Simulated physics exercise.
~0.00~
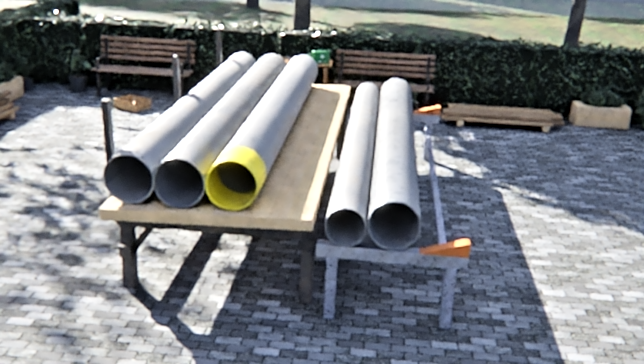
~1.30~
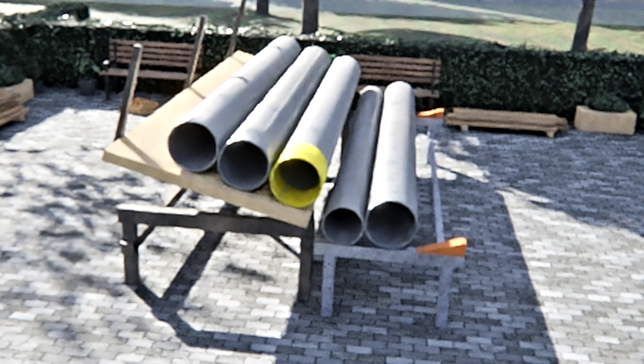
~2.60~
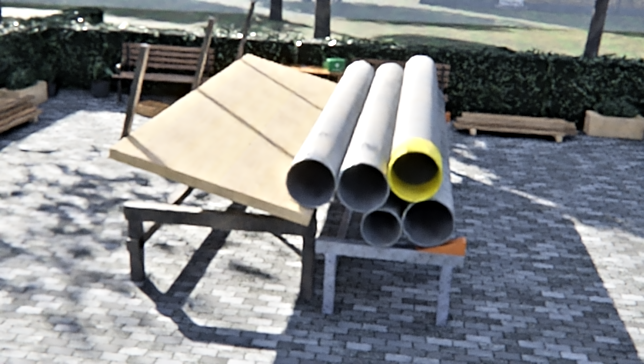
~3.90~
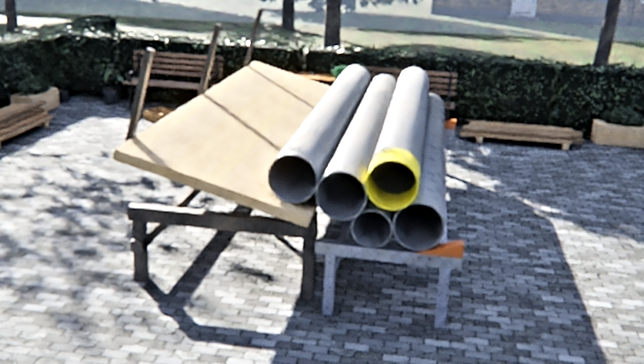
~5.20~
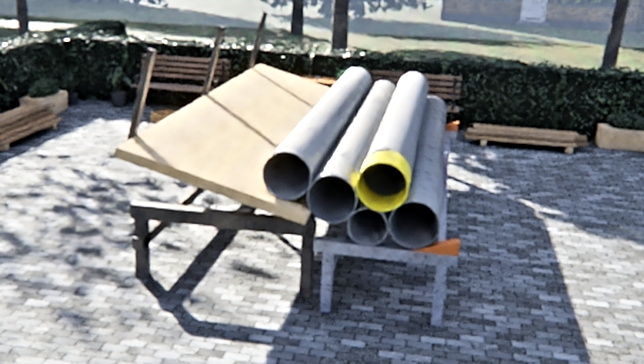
Three grey pipes, one with a yellow end, roll right off a tilting wooden deck onto two others on a lower rack in a paved yard, then shift slightly back left, the yellow-ended one resting on top of the pile, with none falling off.
